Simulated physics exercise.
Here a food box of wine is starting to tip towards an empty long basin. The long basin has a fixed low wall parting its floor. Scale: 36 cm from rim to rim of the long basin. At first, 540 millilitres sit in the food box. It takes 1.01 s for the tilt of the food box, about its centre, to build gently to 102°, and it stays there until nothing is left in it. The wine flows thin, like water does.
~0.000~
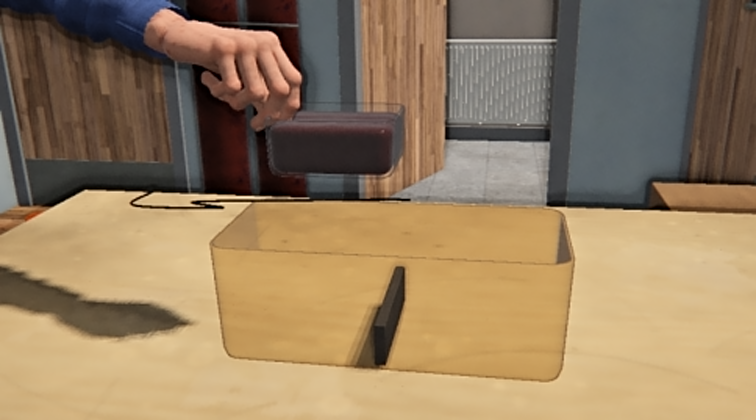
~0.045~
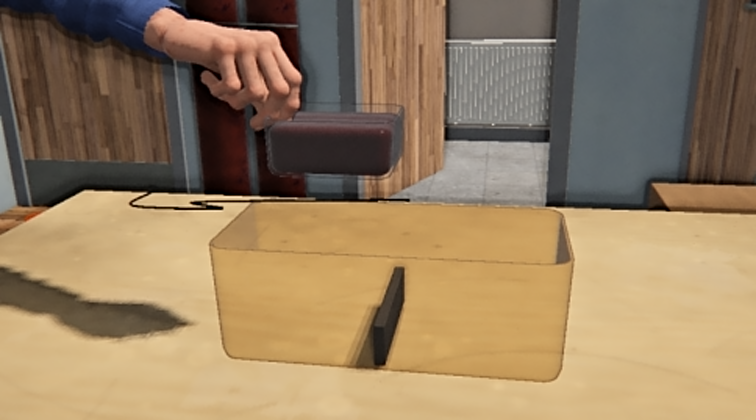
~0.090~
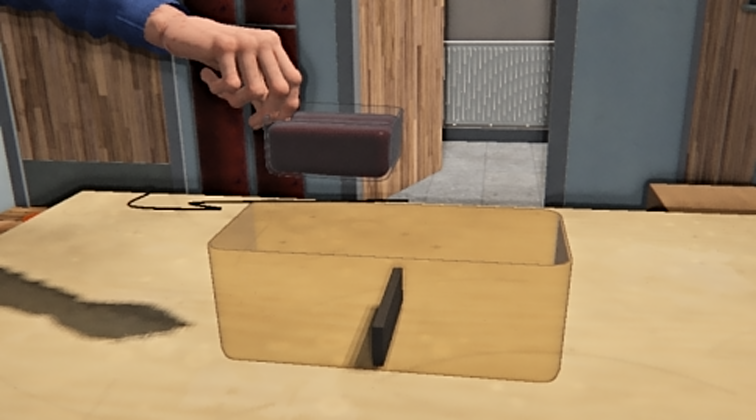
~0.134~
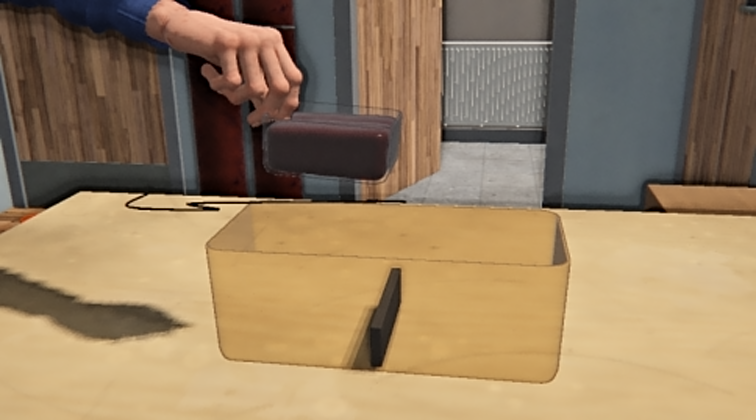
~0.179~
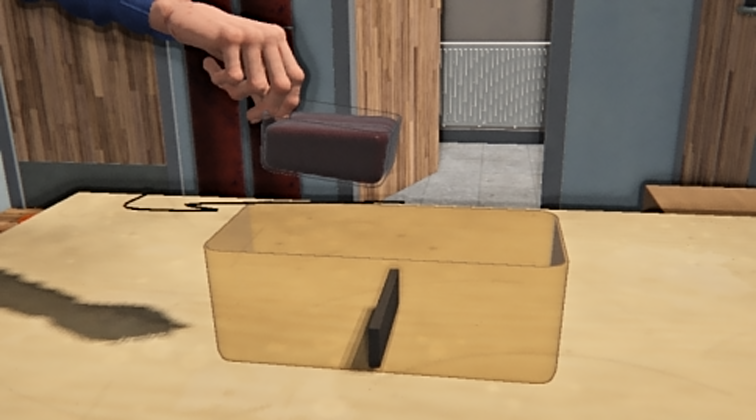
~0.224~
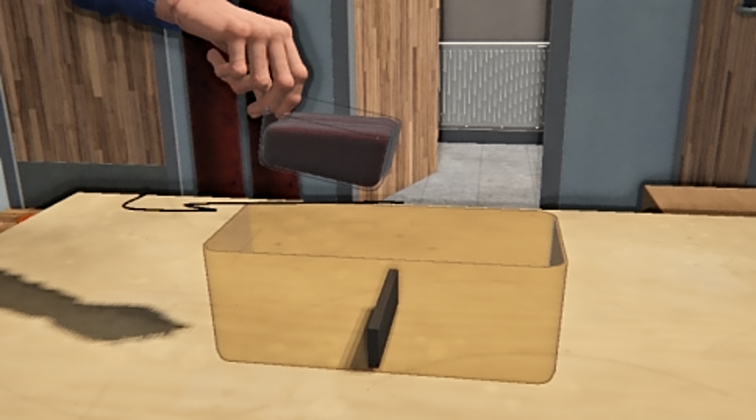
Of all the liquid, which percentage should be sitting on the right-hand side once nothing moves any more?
Around 92 per cent should be sitting there.
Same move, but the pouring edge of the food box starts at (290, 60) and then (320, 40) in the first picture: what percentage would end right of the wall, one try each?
Some 15 and 65 per cent, in that order.
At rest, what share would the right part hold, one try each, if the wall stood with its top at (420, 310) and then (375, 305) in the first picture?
Roughly 75 per cent, then 95 per cent.
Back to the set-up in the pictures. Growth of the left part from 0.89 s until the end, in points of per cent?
Near 5 percent, give or take.
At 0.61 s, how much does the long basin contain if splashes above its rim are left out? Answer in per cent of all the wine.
About 30%.
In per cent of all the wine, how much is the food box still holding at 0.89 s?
About 7 percent.
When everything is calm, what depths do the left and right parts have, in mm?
2 mm left, 18 mm right.
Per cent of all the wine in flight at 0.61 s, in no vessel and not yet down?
Estimate: About 32 % of all of it.
By 0.61 s the tilt is 67° and 37 per cent is still to pour, 0 is left of the wall and 30 right of it.
By 0.89 s the tilt is 99° and 7 per cent is still to pour, 3 is left of the wall and 86 right of it.
By 1.19 s the tilt is 102° and 0 per cent is still to pour, 7 is left of the wall and 92 right of it.
By 1.51 s the tilt is 102° and 0 per cent is still to pour, 8 is left of the wall and 92 right of it.
At rest 8 per cent lies left of the wall, 92 right of it and 0 outside.
